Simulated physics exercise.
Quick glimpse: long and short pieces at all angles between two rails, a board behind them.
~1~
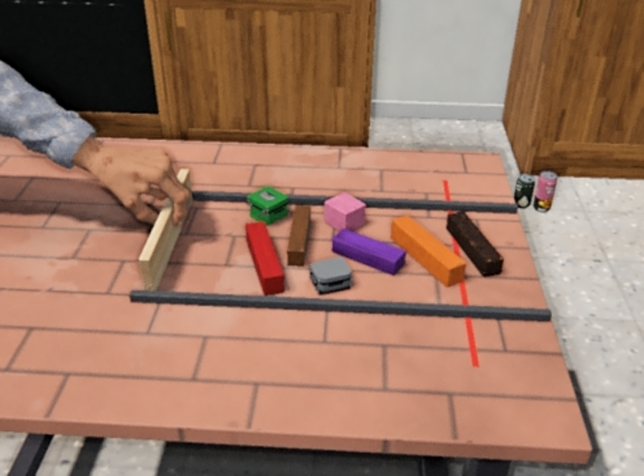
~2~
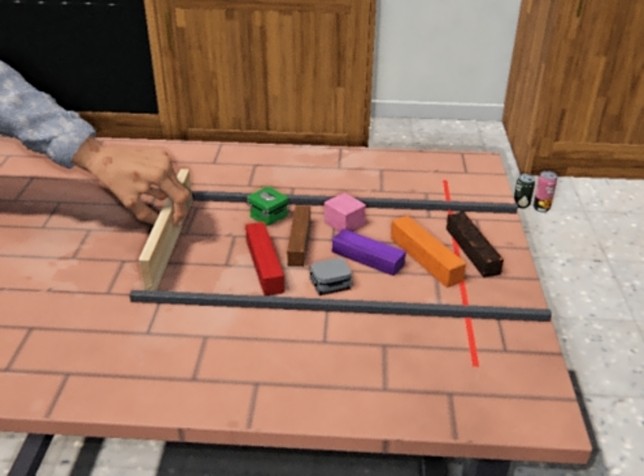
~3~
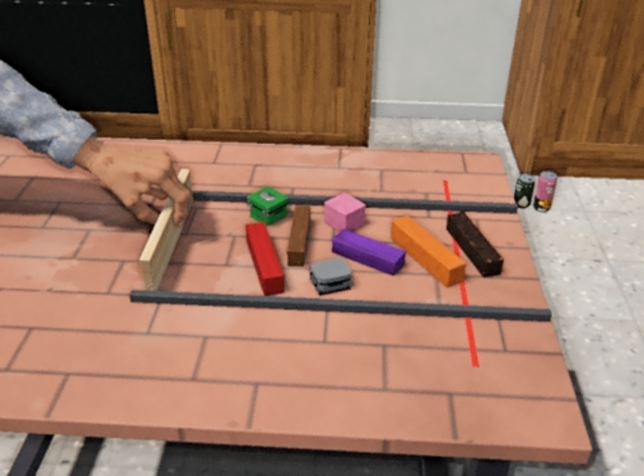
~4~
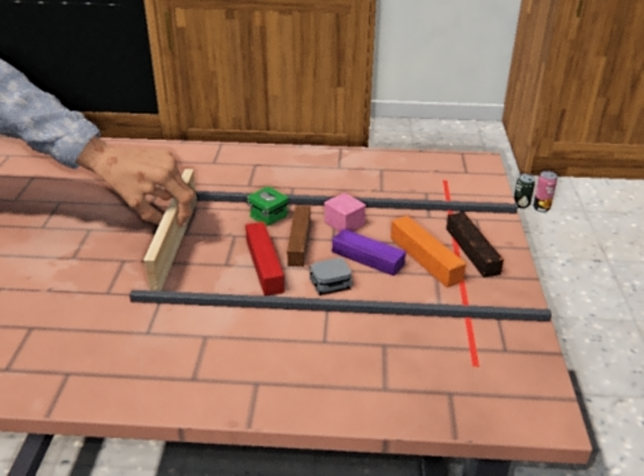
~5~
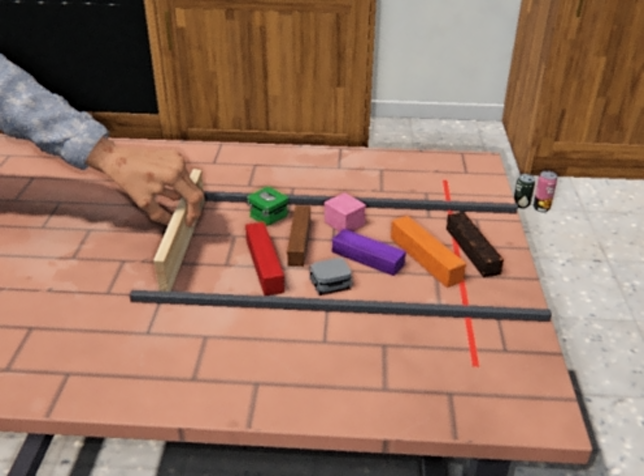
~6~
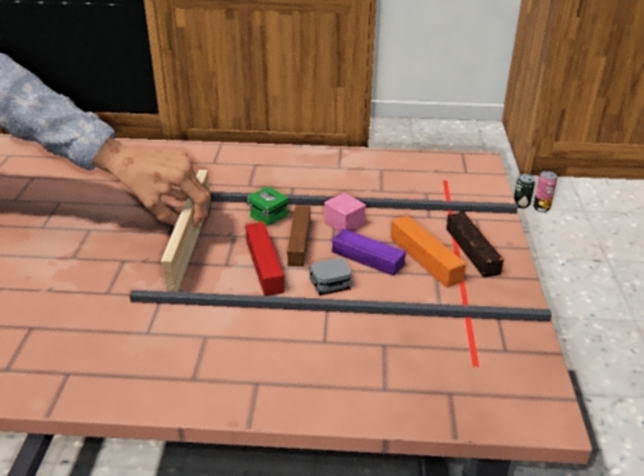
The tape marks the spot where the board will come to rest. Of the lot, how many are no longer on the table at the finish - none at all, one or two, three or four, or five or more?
By the finish, one or two are off it.
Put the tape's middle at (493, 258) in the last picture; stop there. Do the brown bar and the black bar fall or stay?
As for the brown bar, it is retained; as for the black bar, it is not retained.
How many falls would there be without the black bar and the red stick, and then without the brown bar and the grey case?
That gives 0 for the first pair taken away and 0 for the second.
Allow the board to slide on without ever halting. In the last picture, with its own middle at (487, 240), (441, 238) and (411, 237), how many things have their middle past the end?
4; 0; 0.
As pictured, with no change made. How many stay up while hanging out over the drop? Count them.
The total would be 2.
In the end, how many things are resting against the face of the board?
The count comes out at 2.
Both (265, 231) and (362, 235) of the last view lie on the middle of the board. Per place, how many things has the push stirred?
The number moved is 3 and then 7.
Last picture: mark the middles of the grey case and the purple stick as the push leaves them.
One ends up near (504, 289) and the other near (522, 269).
A little later, none off yet; black bar at rest near (473, 243); orange bar at rest near (426, 250); purple stick shifted a little near (384, 254).
When it is over, the number that fall off is one or two; down, black bar.
